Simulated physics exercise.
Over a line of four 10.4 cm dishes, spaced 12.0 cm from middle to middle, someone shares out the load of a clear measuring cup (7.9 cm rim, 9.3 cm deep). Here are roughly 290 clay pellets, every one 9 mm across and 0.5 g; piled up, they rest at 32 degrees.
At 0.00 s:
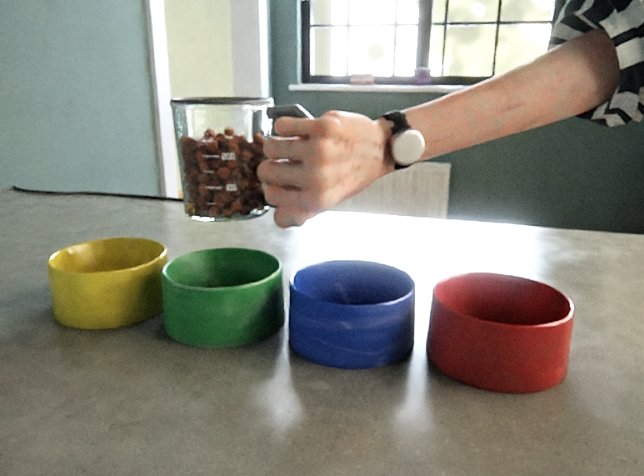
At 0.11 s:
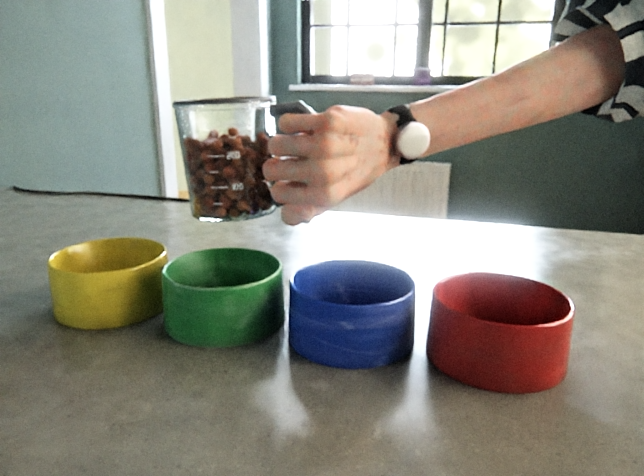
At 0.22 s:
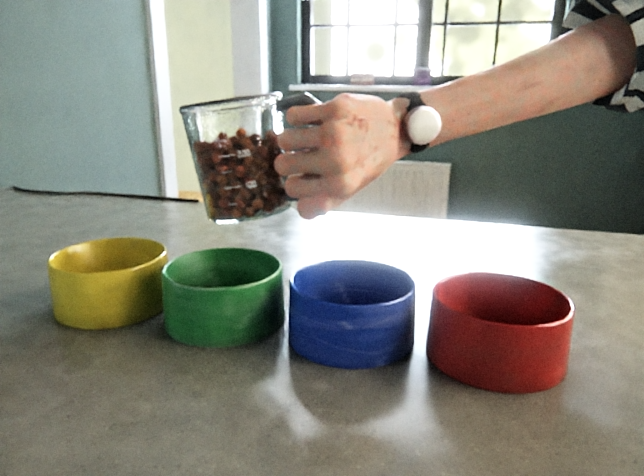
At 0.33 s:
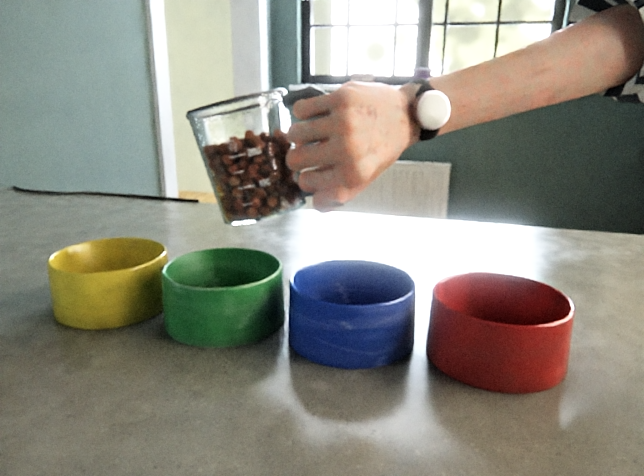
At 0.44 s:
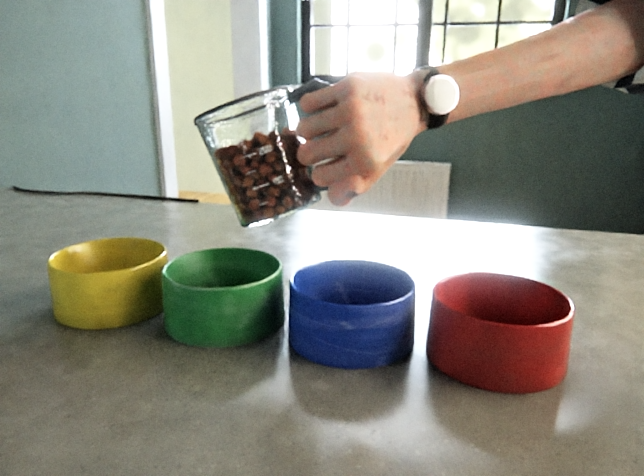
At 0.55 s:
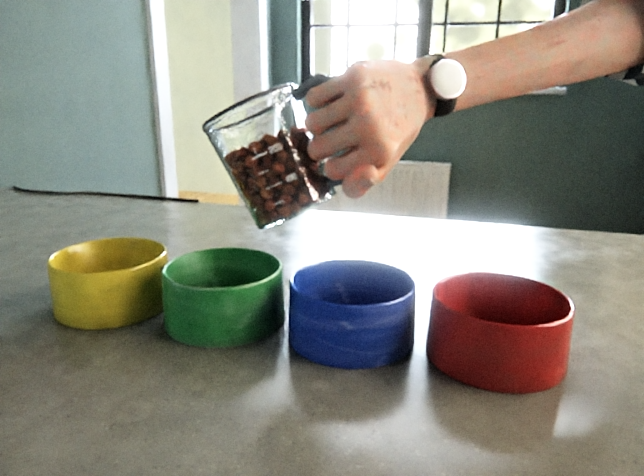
A hand moves a clear cup of brown pellets rightward above four coloured dishes, tilting it leftward.
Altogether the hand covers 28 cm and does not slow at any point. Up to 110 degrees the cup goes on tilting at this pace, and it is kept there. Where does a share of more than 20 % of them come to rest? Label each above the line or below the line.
Red: Below the line; blue: Above the line; green: Below the line; yellow: Below the line; counter: Below the line.
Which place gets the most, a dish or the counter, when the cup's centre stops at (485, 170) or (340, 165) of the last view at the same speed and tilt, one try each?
I'd bet on blue for the first try and green for the second.
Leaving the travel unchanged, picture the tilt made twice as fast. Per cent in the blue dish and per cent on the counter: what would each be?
I'd expect blue to end at 40 and the counter at 30.
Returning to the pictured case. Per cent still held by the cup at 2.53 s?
I'd estimate some 20 per cent of the load.
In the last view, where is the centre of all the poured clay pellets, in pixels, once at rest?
After settling, the middle sits near (369, 320).
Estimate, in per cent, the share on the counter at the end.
Close to 10 per cent, give or take.
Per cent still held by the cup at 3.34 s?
0 per cent.
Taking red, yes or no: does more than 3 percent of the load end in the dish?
For red, correct.
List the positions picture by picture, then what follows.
Cup at (225, 157), tilt 0 degrees, lip at (179, 100), moved 0.0 cm; middle of the pieces at (228, 178); yellow dish at (109, 254); green dish at (223, 267); blue dish at (353, 281); red dish at (501, 297), in the first frame.
Cup at (230, 157), tilt 3 degrees, lip at (182, 102), moved 0.4 cm; middle of the pieces at (234, 178), in the second frame.
Cup at (241, 158), tilt 8 degrees, lip at (188, 108), moved 1.4 cm; middle of the pieces at (247, 178), in the third frame.
Cup at (251, 158), tilt 14 degrees, lip at (195, 114), moved 2.4 cm; middle of the pieces at (259, 178), in the fourth frame.
Cup at (262, 159), tilt 20 degrees, lip at (202, 120), moved 3.4 cm; middle of the pieces at (272, 178), in the fifth frame.
Cup at (273, 159), tilt 26 degrees, lip at (210, 127), moved 4.4 cm; middle of the pieces at (285, 178); yellow dish at (109, 254); green dish at (223, 267); blue dish at (353, 281); red dish at (501, 297). The cup turns about 55 degrees a second and travels 9 cm a second, in the sixth frame.
After 1.74 s, tilt 90 degrees; cup holds 100 %.
Then, at 2.53 s, tilt 110 degrees; cup holds 20 %, blue 70 %.
Then, at 3.34 s, tilt 110 degrees; cup holds 0 %, red 15 %, blue 75 %.
In the end, at 3.6 s, red 15 %, blue 75 %, green 0 %, yellow 0 %, counter 10 %.
